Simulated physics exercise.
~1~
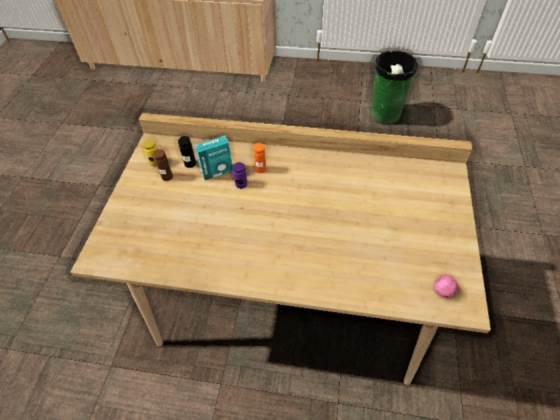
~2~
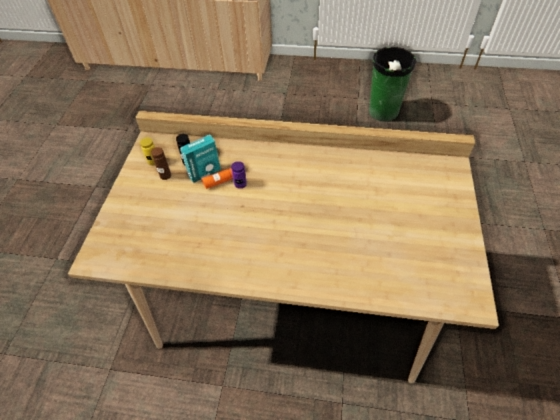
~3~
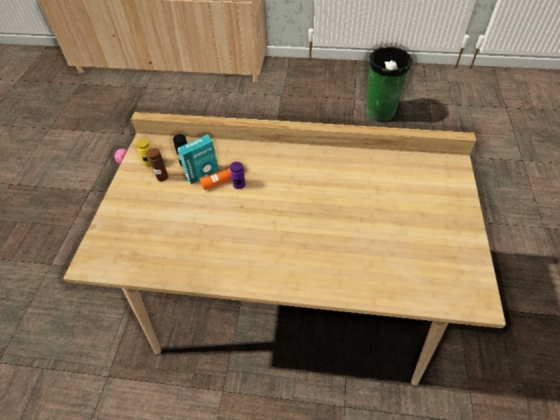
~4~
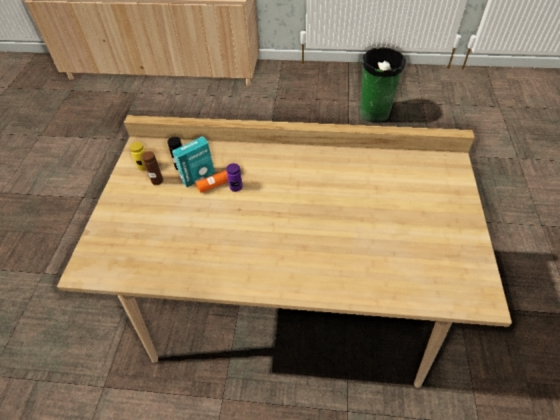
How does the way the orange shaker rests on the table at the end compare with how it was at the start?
At the start the orange shaker stands upright, and at the end it lies on its side on the table.
